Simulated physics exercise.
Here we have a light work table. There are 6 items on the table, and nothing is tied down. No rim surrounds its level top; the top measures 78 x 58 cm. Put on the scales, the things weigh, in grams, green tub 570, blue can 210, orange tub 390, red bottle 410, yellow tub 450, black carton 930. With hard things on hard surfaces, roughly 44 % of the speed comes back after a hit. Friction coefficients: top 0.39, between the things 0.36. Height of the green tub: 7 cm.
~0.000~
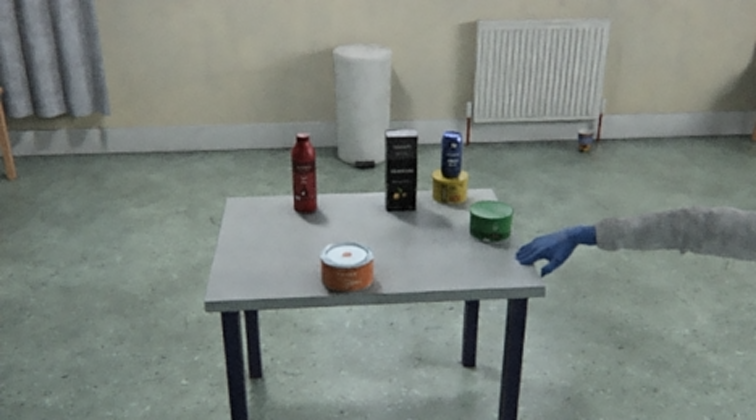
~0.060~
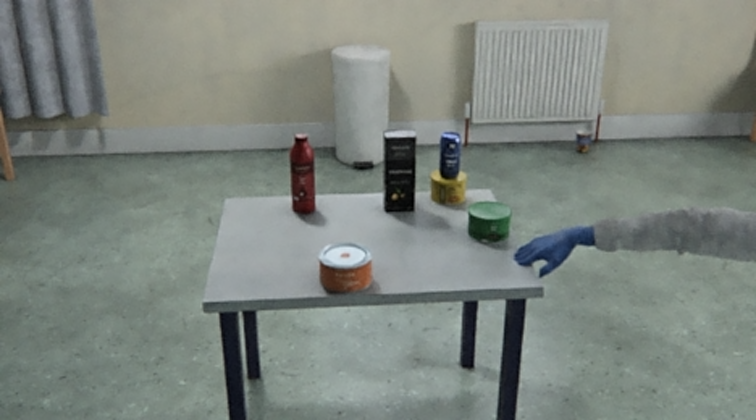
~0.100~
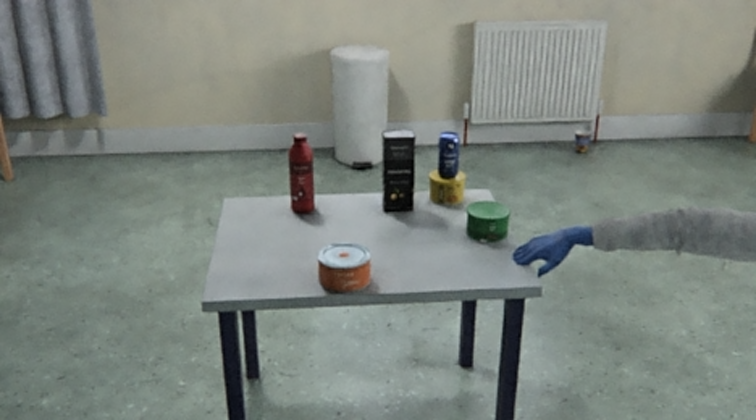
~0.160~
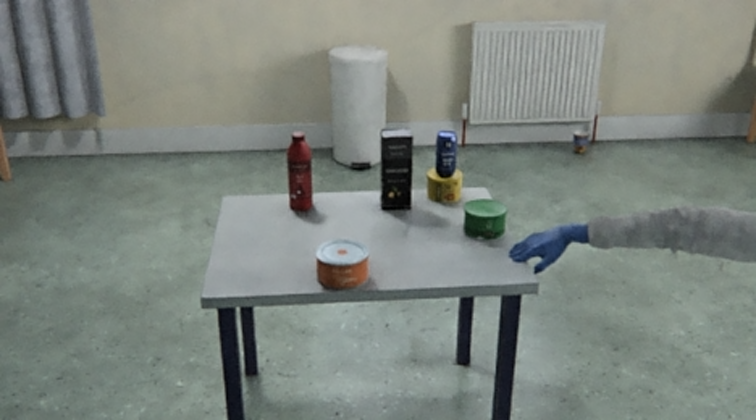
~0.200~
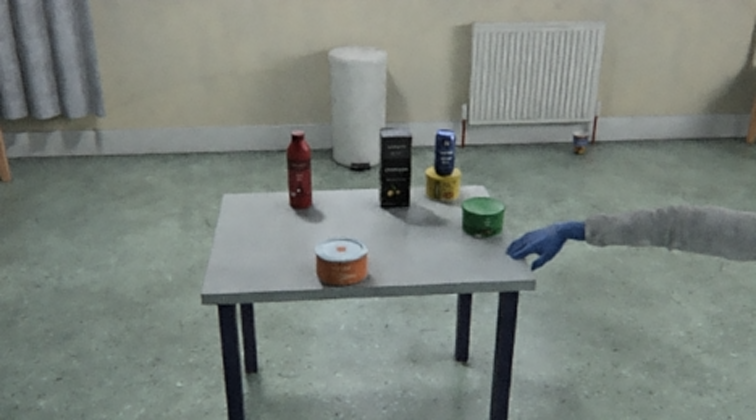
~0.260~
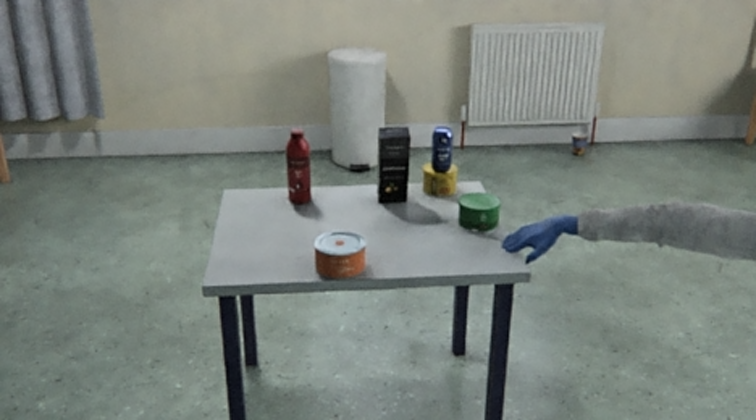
A light grey table with dark legs stands on a green floor in a plain room, seen from slightly above and in front. An orange tub sits near the front edge, a red bottle back left, a black carton back centre, a blue can on a yellow tub back right, and a green tub at right. Beside a blue-gloved hand at right, the table shifts slightly, carrying its items, as the carton and bottle tilt slightly.
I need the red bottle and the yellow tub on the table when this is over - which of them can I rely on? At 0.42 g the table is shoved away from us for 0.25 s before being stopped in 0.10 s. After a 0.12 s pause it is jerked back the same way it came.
Red bottle: It will be gone; yellow tub: It will be gone.
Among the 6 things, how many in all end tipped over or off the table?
Count: 4.
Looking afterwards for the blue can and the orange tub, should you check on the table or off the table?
Final state - blue can: Beyond the limits; orange tub: Inside the limits.
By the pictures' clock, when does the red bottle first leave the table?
I'd put it at some 0.6 s.
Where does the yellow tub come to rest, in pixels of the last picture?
It stops at about (422, 308).
By 0.66 s, table 15 cm from its start; blue can, red bottle and yellow tub now off the table; black carton on its side; orange tub 8 cm from its spot.
By 0.96 s, black carton on its side; green tub 4 cm from its spot; orange tub 4 cm from its spot.
When it is over (1.6 s), off the table, blue can, red bottle and yellow tub; lying over on the table, black carton; the other 2 within 5 cm of the start. In the last view, red bottle near (307, 392), yellow tub near (422, 308).
